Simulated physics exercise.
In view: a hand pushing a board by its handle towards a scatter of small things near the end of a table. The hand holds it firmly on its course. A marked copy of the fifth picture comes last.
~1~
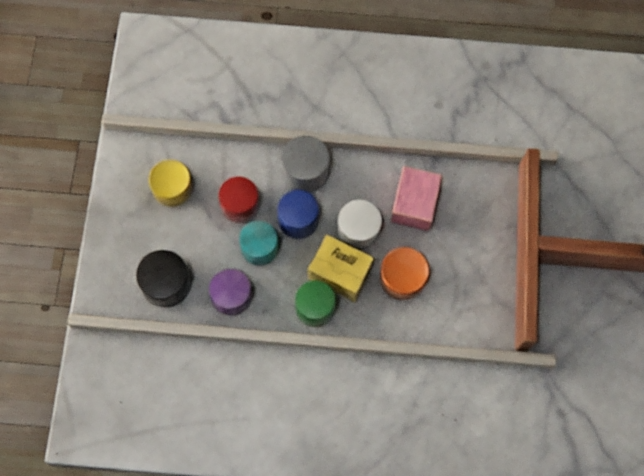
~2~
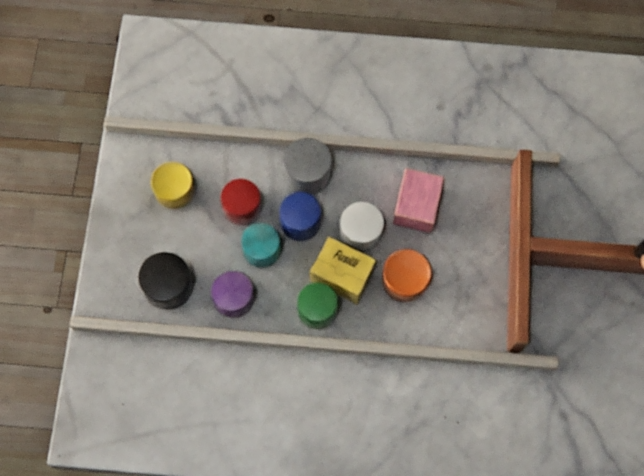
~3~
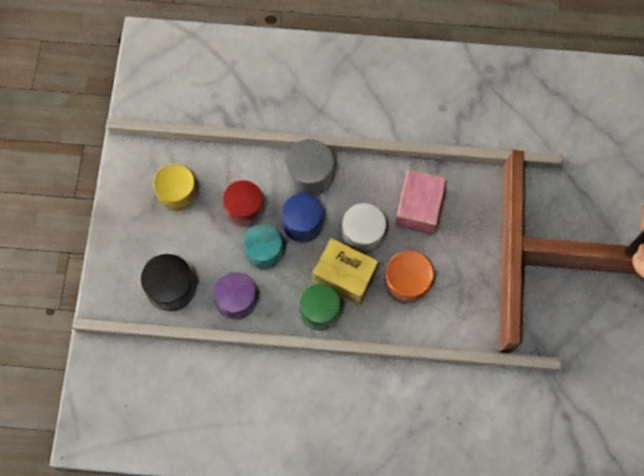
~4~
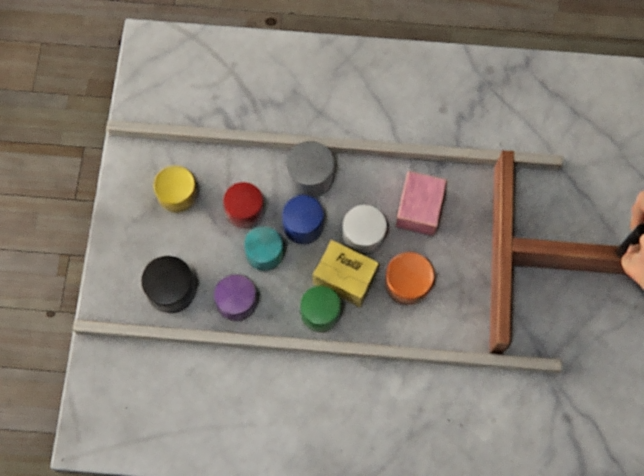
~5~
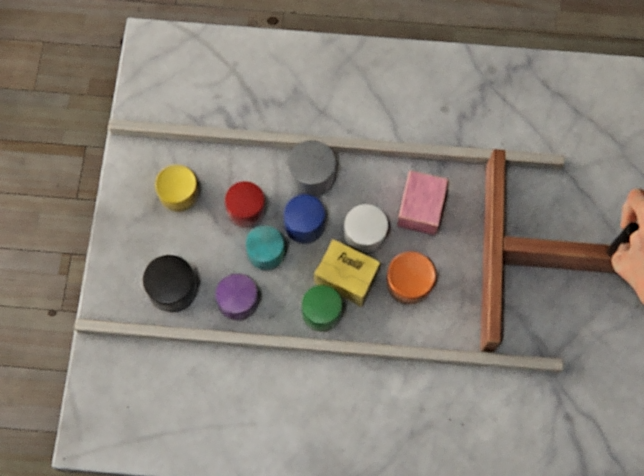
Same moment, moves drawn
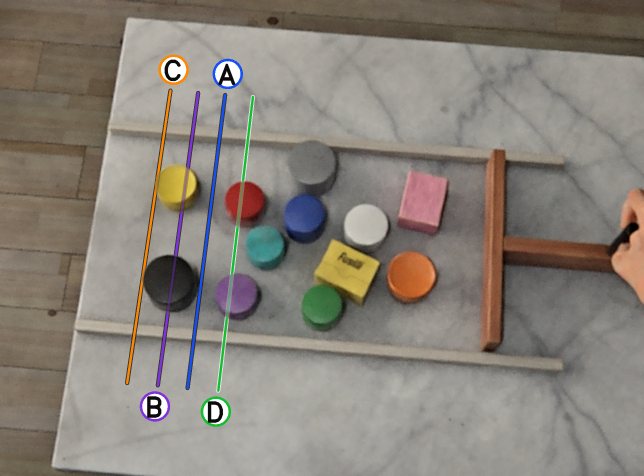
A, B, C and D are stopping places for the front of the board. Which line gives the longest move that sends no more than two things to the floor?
At A, and not beyond.
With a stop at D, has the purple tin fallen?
No.
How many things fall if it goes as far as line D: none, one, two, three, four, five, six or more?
The count is none.
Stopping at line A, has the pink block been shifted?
Yes.
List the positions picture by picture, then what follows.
Pink block (416, 199); yellow tub (171, 184); purple tin (231, 292), in the first picture.
Board (524, 243); green tin (318, 306), in the second picture.
Board (516, 243); white pot (364, 228), in the third picture.
Board (506, 243); turquoise tin (264, 249), in the fourth picture.
Board (497, 242); blue tin (304, 219); grey pot (312, 169); yellow packet (347, 273), in the fifth picture.
On the marked copy, A at (207, 234); B at (179, 232); C at (150, 229); D at (236, 236).
With A. Early on, board (393, 234); blue tin (286, 216); pink block (366, 200).
Further on, board (289, 225); yellow tub (151, 188); black tin (154, 287).
At the end, board (209, 219); yellow tub over the edge; black tin (79, 294); one fallen.
As for the rest, B drops three; C drops seven; D is within the limit but short.
